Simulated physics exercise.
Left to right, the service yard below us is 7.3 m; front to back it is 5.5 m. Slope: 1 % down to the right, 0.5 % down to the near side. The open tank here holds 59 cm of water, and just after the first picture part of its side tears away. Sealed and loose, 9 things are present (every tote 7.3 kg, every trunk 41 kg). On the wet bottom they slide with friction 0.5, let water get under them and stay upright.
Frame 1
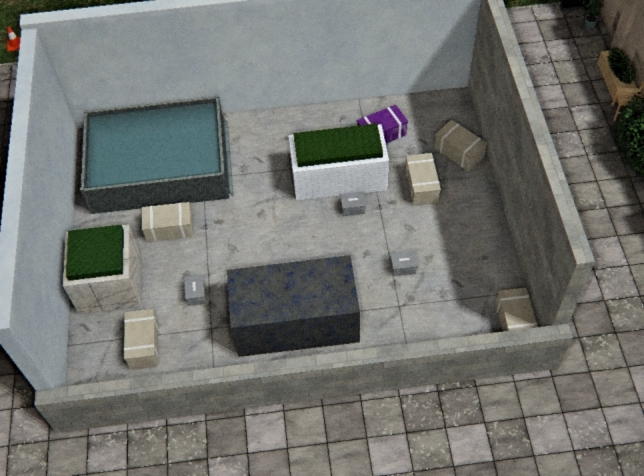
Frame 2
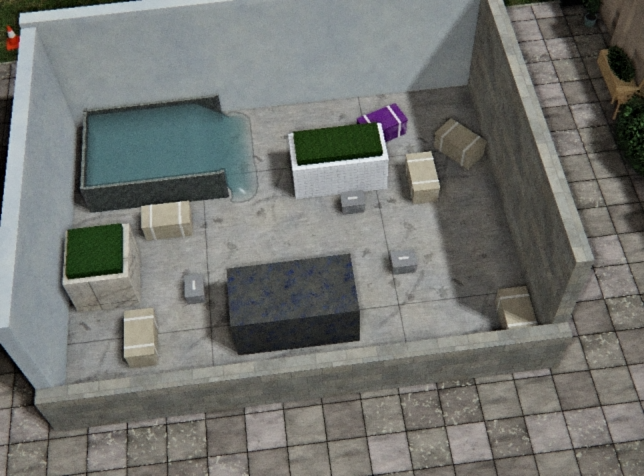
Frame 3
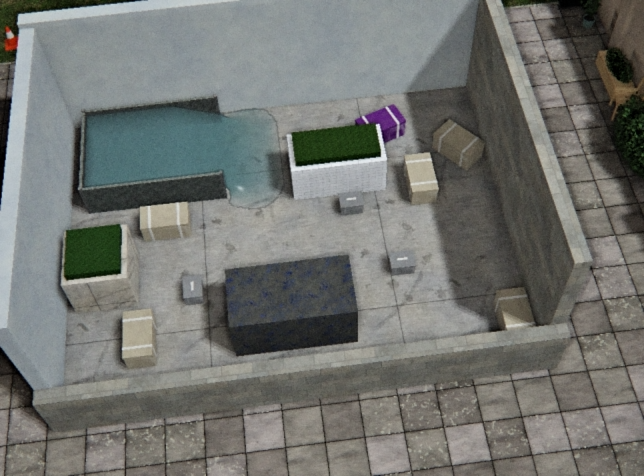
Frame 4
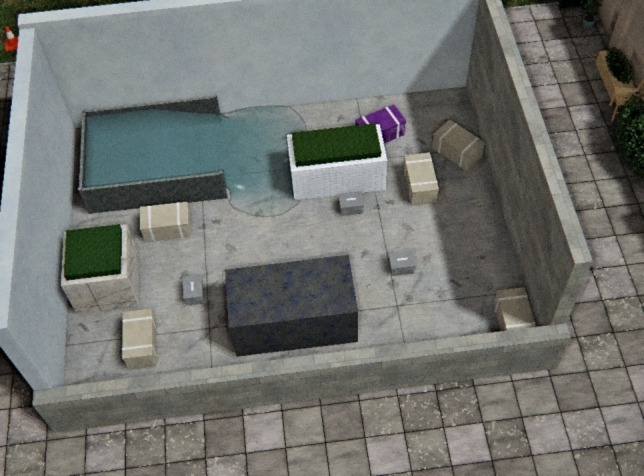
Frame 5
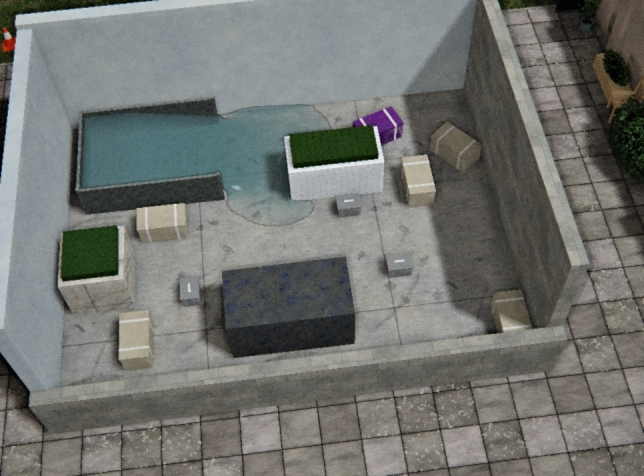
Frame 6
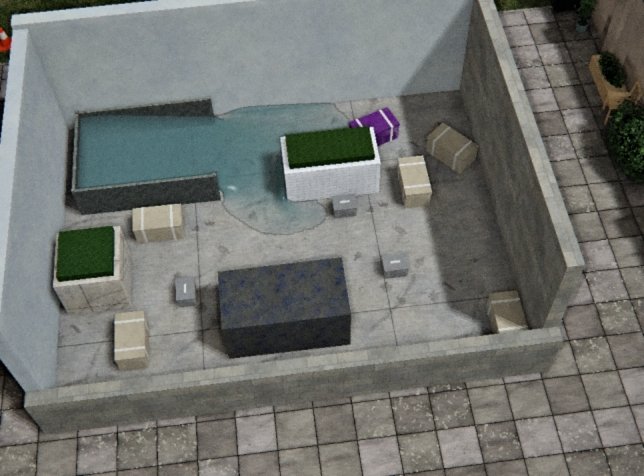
In a walled service yard seen from above, an open tank of water stands at the back left among planters, a dark block, pale trunks and a purple one. The tank's right side gives way and water spreads rightward across the paving, reaching around the white planter, while the objects stay put.
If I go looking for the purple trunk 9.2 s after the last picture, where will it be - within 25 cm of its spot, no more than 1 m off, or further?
You'll find it further than 1 m off.
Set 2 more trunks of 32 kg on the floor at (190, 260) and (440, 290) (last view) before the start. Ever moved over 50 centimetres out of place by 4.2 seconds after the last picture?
So that's behind the line and then across the line.
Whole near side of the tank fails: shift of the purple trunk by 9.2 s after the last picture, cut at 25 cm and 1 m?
What happens next is that the purple trunk does not really budge.
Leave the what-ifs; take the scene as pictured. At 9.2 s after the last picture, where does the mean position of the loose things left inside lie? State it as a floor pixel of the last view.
Mean floor pixel: About (252, 269).
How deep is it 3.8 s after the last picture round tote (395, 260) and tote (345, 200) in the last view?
Roughly 19 and 1 cm.
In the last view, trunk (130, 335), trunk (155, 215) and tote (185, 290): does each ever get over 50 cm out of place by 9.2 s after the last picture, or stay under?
Within, within, beyond.
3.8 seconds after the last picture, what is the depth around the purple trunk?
I'd say around 10 cm.
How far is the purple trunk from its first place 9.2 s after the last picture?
200 centimetres.
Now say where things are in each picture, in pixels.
The purple trunk at (382, 120), on the bottom; water covers 4.1 m2; 0 of 9 have shifted, in the first frame.
The purple trunk at (382, 119) rests on the ground; water covers 5.1 m2; 0 of 9 have shifted, in the second frame.
The purple trunk at (380, 120) rests on the ground; 6.1 m2 under water; 0 of 9 have shifted, in the third frame.
The purple trunk at (381, 120), on the bottom; 7.2 m2 under water; 0 of 9 have shifted, in the fourth frame.
The purple trunk at (378, 122), on the bottom; water covers 8.2 m2; 0 of 9 have shifted, in the fifth frame.
The purple trunk at (374, 123) rests on the ground; water covers 9.1 m2; 0 of 9 have shifted, in the sixth frame.
Then, 1.2 s after the last picture the purple trunk is near (436, 118), 1.1 m from its start, aground; 0 afloat.
Then, 3.8 s after the last picture the purple trunk is near (444, 251), 2.9 m from its start, aground; 3 afloat.
Then, 6.2 s after the last picture the purple trunk is near (392, 257), 2.8 m from its start, afloat; 4 afloat.
Then, 9.2 s after the last picture the purple trunk is near (393, 226), 2.2 m from its start, aground; 4 afloat.
